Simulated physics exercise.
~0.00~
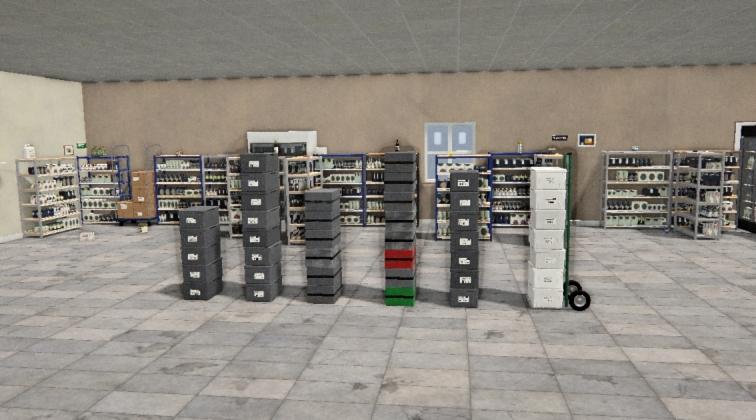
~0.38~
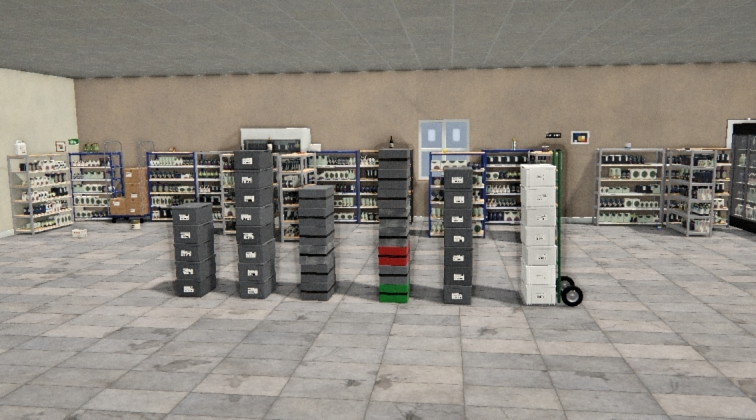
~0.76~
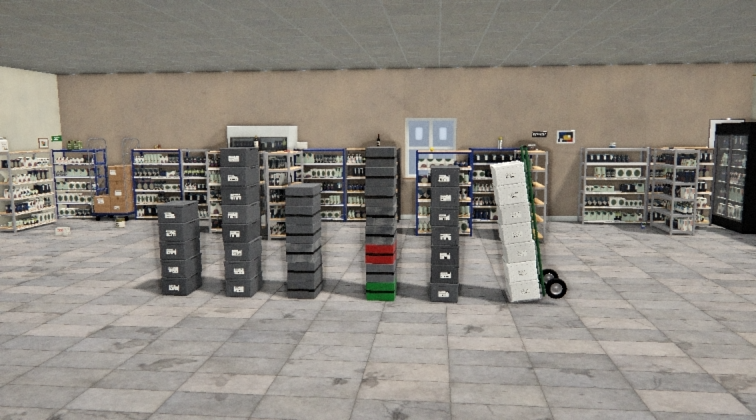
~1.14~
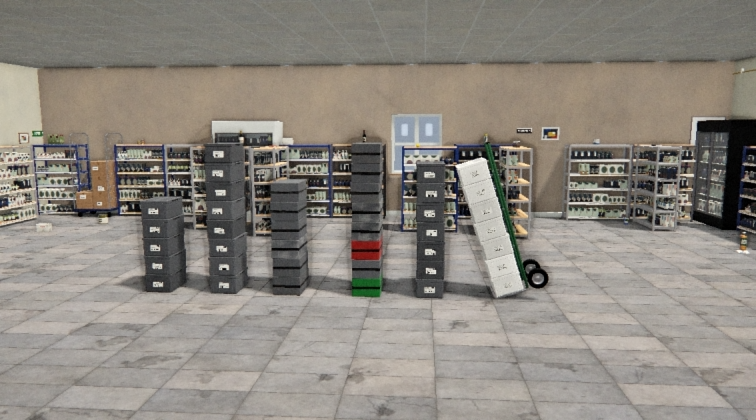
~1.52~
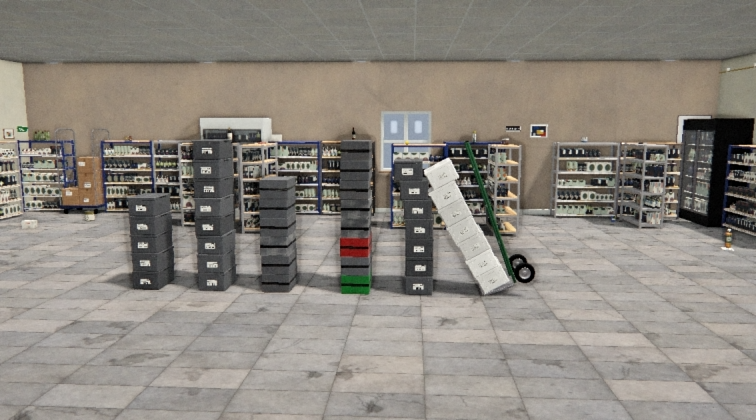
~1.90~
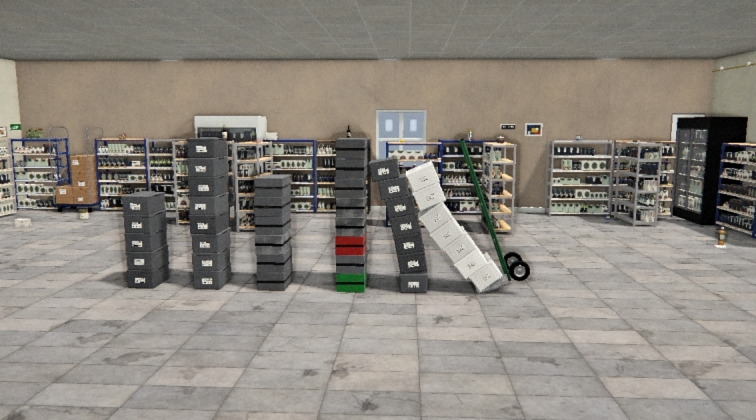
A hand truck tilts left, and its white stack leans into the neighboring dark stack, tilting it.
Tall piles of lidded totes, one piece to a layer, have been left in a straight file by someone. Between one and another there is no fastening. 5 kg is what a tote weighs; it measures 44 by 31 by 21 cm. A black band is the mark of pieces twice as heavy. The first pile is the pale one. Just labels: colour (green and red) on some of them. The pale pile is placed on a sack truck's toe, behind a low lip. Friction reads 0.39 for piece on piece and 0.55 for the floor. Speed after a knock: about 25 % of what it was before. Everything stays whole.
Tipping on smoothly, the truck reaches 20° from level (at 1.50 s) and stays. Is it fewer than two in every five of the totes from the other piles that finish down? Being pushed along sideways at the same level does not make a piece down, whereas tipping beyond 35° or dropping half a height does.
No, it is more than two fifths.
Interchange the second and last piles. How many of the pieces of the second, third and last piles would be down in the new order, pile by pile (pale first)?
Down per pile: Second 0, third 0, last 0.
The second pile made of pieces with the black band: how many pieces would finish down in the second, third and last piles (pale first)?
Second 0, third 0, last 0.
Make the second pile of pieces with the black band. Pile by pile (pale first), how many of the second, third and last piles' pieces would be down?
Then second 0, third 0, last 0.
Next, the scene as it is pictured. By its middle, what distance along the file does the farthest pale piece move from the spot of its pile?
160 cm.
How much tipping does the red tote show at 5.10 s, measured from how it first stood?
50°.
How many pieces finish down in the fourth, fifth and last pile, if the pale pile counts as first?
Pieces by pile: Fourth 6, fifth 8, last 4.
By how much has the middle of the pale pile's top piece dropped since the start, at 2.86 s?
The top piece is some 30 centimetres lower than at the start.
After 2.86 s, 7 of the pale pile down; none of the 34 other totes down, 14 disturbed; red tote leaning 7°; green tote leaning 7°.
After 3.72 s, 7 of the pale pile down; 11 of the 34 other totes down; red tote leaning 34°, 10 cm lower; green tote leaning 34°.
After 4.32 s, 7 of the pale pile down; 21 of the 34 other totes down; red tote leaning 45°, 27 cm lower; green tote leaning 40°.
After 5.10 s, 7 of the pale pile down; 32 of the 34 other totes down; red tote leaning 45°, 27 cm lower; green tote leaning 40°.
At rest (7.3 s), 7 of the pale pile down; 32 of the 34 other totes down; red tote leaning 45°, 31 cm lower; green tote leaning 40°. That is 94 per cent. As the last picture would show them, middles, red tote near (292, 268), green tote near (343, 272).
